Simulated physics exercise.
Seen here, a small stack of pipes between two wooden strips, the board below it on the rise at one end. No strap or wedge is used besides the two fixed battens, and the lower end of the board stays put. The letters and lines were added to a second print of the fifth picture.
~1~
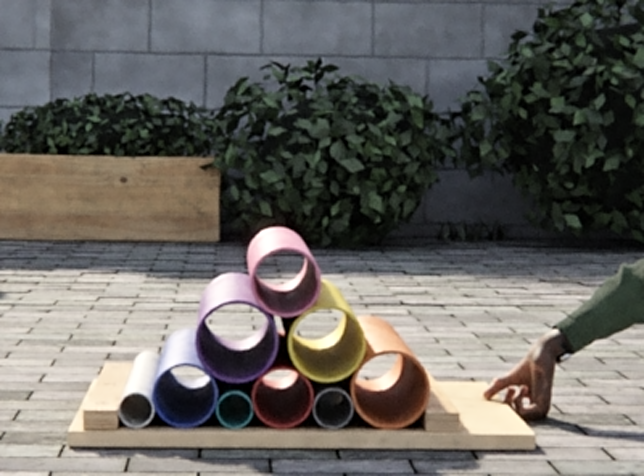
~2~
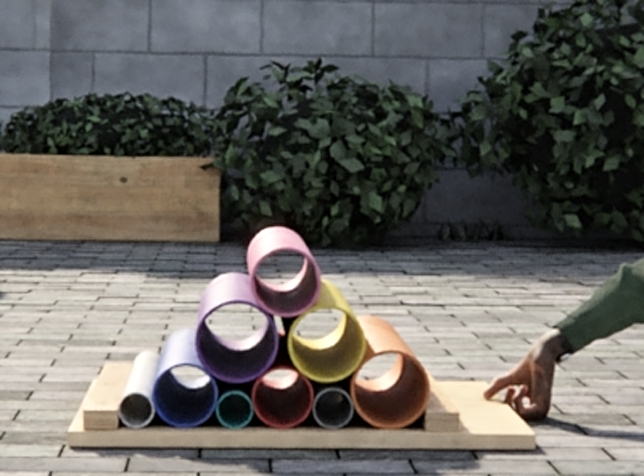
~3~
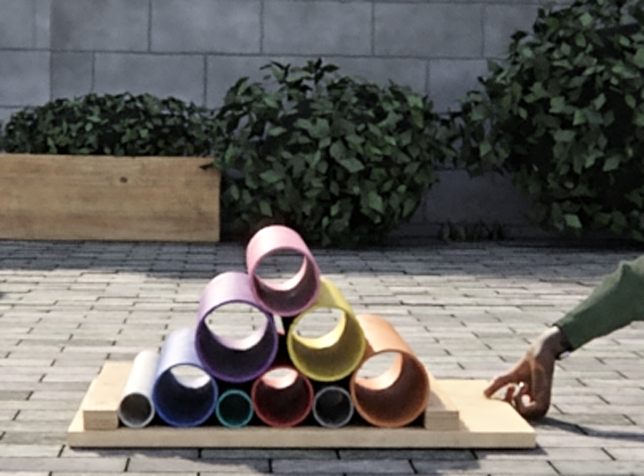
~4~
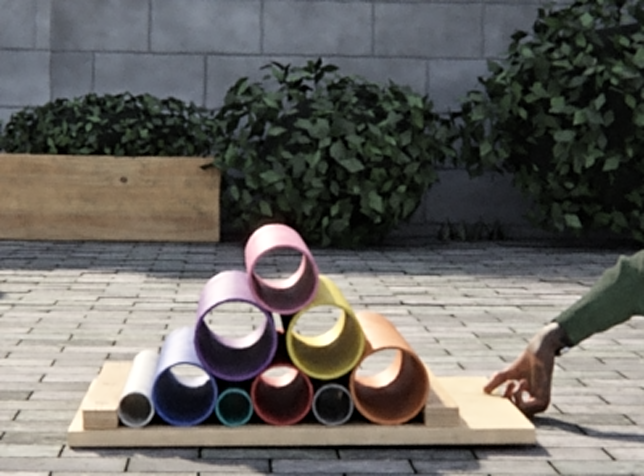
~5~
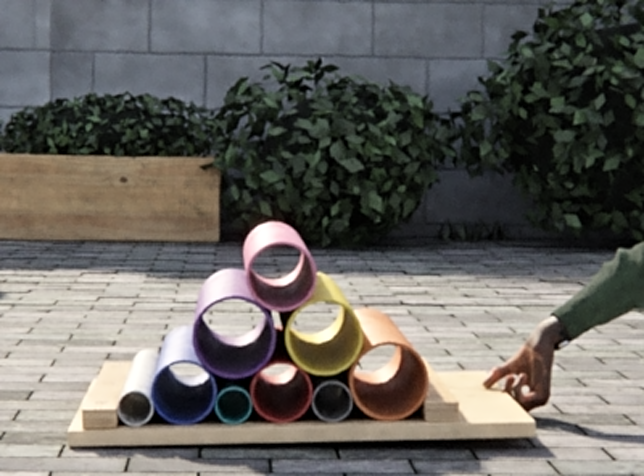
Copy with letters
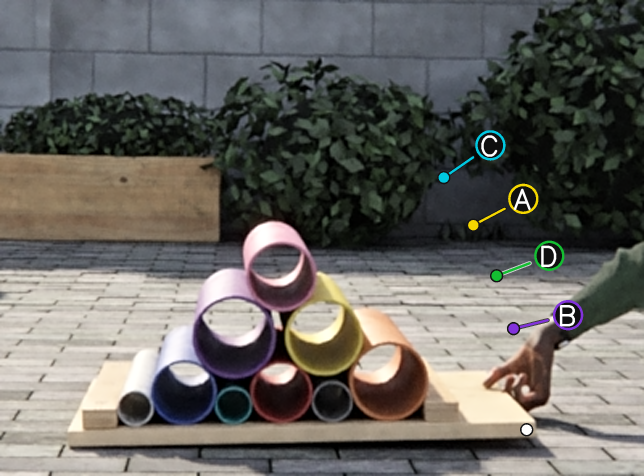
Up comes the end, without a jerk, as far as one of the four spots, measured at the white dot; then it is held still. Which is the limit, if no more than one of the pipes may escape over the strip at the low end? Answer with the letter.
It can be raised to C.
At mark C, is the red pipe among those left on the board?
Yes.
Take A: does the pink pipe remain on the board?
Yes.
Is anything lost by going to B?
No, at B.
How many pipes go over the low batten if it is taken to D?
With D, none.
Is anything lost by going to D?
No, at D.
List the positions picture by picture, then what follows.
Blue pipe (185, 395); turquoise pipe (235, 410); red pipe (283, 398), in the first frame.
Red pipe (282, 398); grey pipe (333, 408), in the second frame.
Board (297, 401); orange pipe (390, 388); yellow pipe (326, 342), in the third frame.
Board (297, 399); white pipe (135, 409); blue pipe (184, 394), in the fourth frame.
Board (296, 396); white pipe (135, 408); blue pipe (184, 392), in the fifth frame.
On the marked copy, A at (474, 225); B at (513, 329); C at (444, 178); D at (497, 276); the white dot at (527, 430).
Following C. Soon after the start, board at 20°.
Later, board at 36°.
In the end, board at 36°, none over the low batten.
As for the rest, A none over the low batten; B none over the low batten; D none over the low batten.
